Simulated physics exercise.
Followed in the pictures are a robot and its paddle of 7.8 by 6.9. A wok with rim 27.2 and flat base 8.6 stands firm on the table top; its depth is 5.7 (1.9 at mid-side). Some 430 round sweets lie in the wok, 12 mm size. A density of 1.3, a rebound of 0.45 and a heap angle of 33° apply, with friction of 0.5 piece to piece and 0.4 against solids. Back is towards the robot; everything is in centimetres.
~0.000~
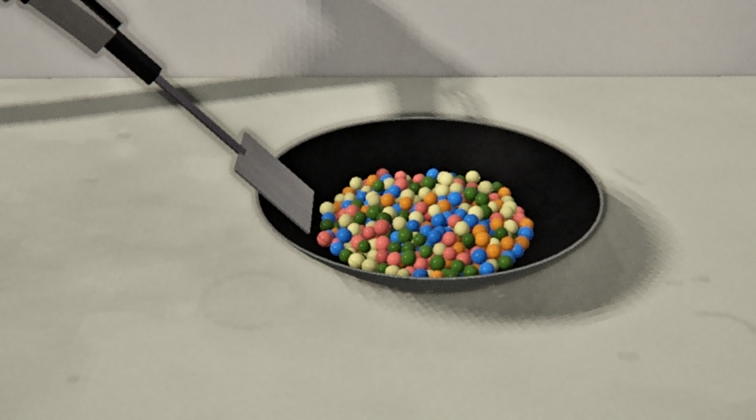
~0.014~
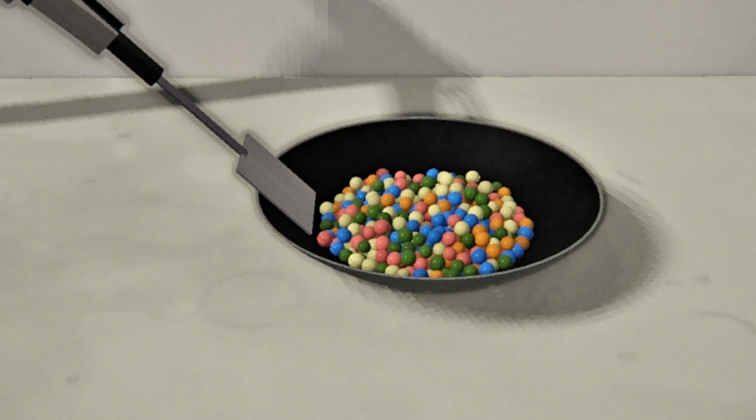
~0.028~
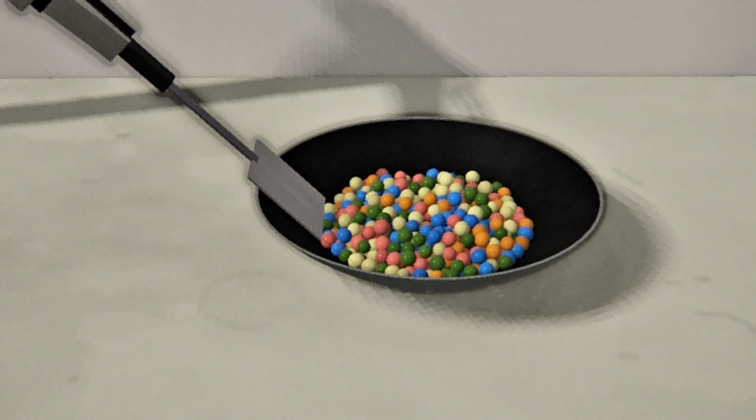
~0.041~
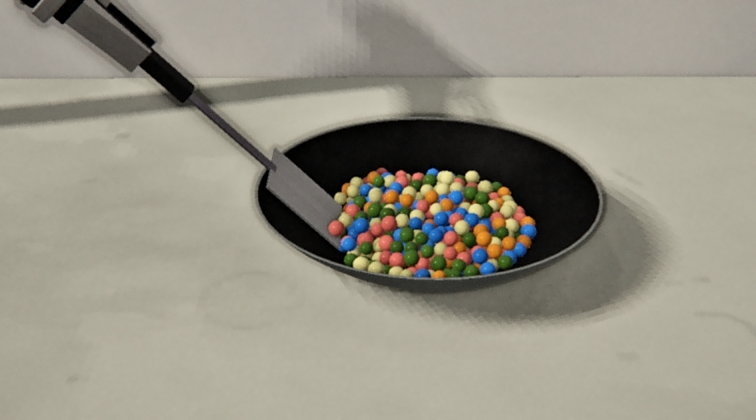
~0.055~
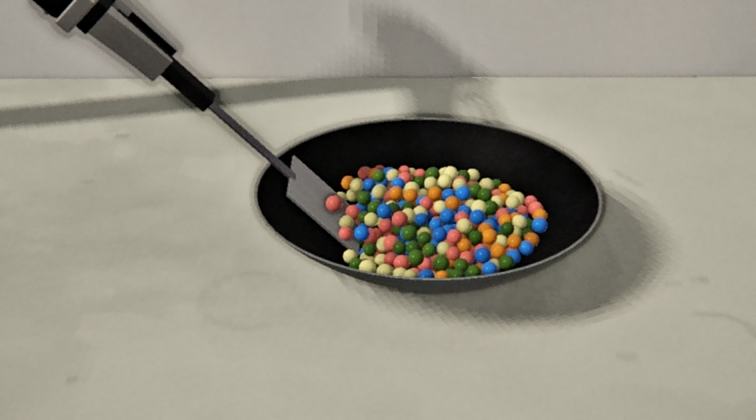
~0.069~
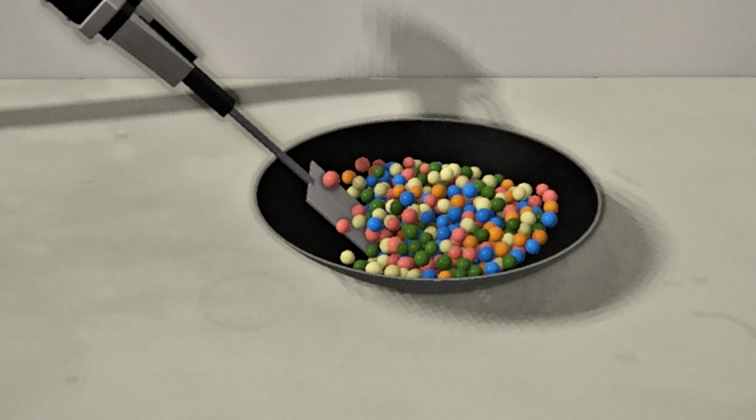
The video shows a robot arm holding a flat metal paddle at the left of a black wok of colourful round sweets; the paddle moves down and right into the sweets, pushing the pile slightly rightward.
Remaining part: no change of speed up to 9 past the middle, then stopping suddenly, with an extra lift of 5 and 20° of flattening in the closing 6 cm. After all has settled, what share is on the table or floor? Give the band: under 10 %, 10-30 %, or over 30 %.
Band: Over 30 %.
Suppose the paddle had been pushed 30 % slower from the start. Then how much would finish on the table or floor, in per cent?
I'd say close to 25 per cent.
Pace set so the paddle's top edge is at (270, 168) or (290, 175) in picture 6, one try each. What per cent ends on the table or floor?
I'd estimate some 15 and 25 in a hundred.
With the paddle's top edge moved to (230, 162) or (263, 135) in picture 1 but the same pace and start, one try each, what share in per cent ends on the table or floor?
First try roughly 35 percent, second try roughly 40 percent.
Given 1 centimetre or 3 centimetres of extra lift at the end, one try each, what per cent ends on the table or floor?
I'd say close to 40 percent for the first and close to 40 percent for the second.
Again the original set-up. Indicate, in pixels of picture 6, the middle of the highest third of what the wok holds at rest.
Near (508, 215).
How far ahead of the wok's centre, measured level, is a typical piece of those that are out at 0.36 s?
The distance is around 24 cm.
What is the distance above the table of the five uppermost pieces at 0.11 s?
Somewhere around 9 centimetres high.
After 0.11 s, sloping 46°, highest piece 15 above the table; 426 in the wok, 1 on the blade or in flight.
After 0.14 s, sloping 41°, highest piece 19 above the table; 422 in the wok, 5 on the blade or in flight.
After 0.36 s, sloping 26°, highest piece 21 above the table; 261 in the wok, 86 on the table or floor, 80 on the blade or in flight.
After 1.41 s, sloping 26°, highest piece 7 above the table; 261 in the wok, 166 on the table or floor.
At rest, 261 in the wok, 166 on the table or floor. That is 39 % on the table or floor.
